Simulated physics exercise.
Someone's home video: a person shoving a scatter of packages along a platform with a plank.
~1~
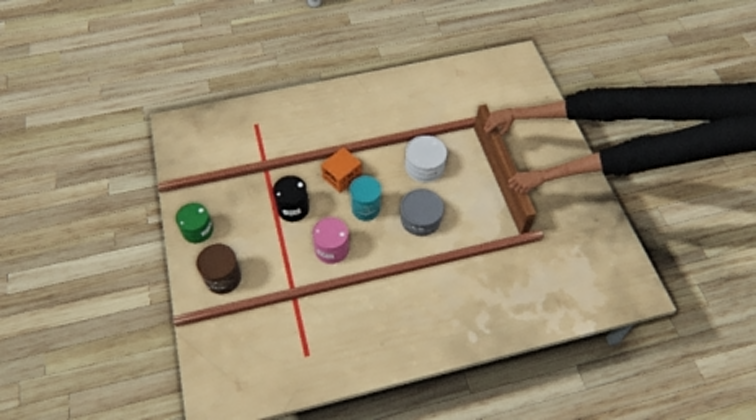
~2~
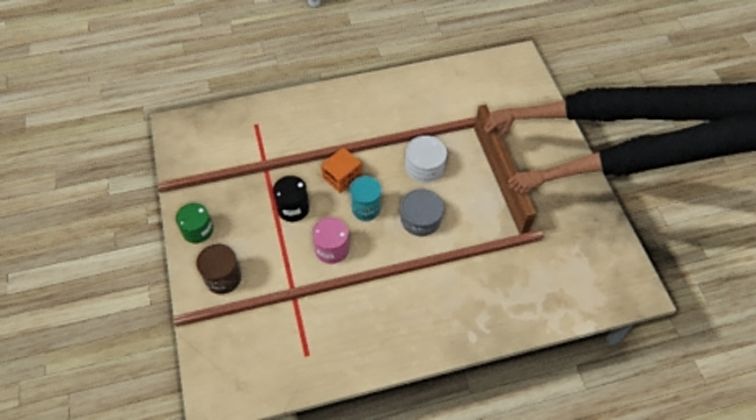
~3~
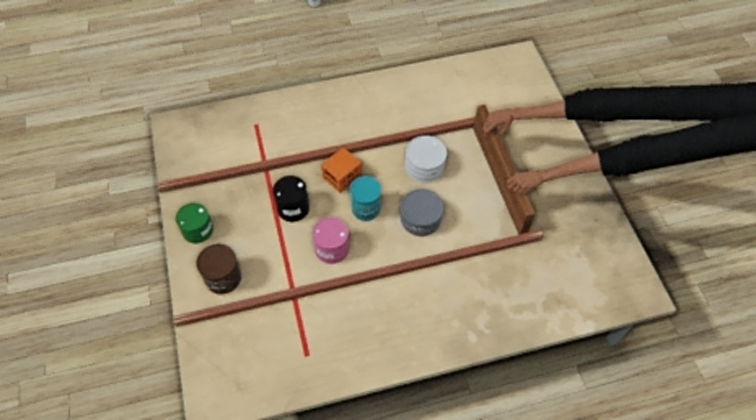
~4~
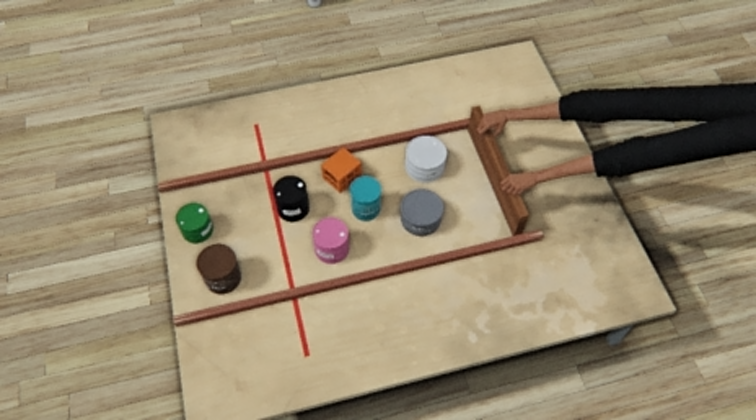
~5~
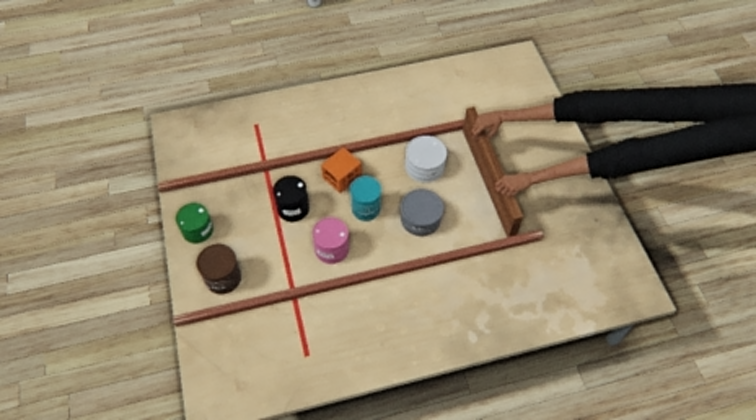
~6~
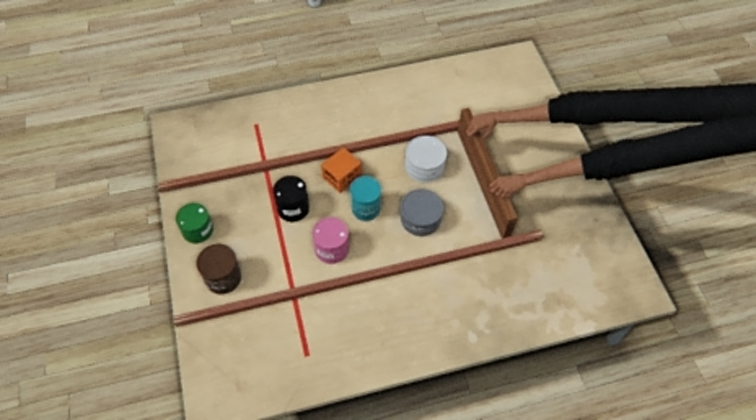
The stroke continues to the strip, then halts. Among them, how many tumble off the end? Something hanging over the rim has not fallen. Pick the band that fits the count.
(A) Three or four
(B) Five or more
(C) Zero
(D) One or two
C.
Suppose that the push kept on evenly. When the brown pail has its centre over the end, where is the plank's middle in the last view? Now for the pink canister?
First near (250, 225), second near (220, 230).
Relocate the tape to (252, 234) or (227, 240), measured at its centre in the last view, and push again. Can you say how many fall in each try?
The counts would come to 1 and 2.
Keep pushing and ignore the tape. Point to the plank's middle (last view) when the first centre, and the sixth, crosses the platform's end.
I'd say close to (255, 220), then close to (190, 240).
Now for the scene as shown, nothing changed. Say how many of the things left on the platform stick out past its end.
The tally is 0.
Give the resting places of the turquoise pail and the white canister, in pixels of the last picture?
(248, 226) and (252, 198).
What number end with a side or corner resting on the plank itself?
2 of them.
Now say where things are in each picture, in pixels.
The first picture shows green canister (195, 223); brown pail (220, 270); black canister (292, 199); plank (503, 168); tape (279, 228).
The second picture shows brown pail (220, 270); pink canister (331, 241).
The third picture shows black canister (292, 199); orange crate (342, 170).
The fourth picture shows green canister (195, 223); turquoise pail (366, 199).
The fifth picture shows brown pail (220, 270); grey pail (422, 213).
The sixth picture shows green canister (195, 223); brown pail (220, 270); black canister (292, 199); plank (485, 172); tape (279, 228).
Early on, none off yet; green canister at rest near (195, 223); brown pail at rest near (220, 270); black canister at rest near (292, 199).
Finally, the number that fall off is zero.
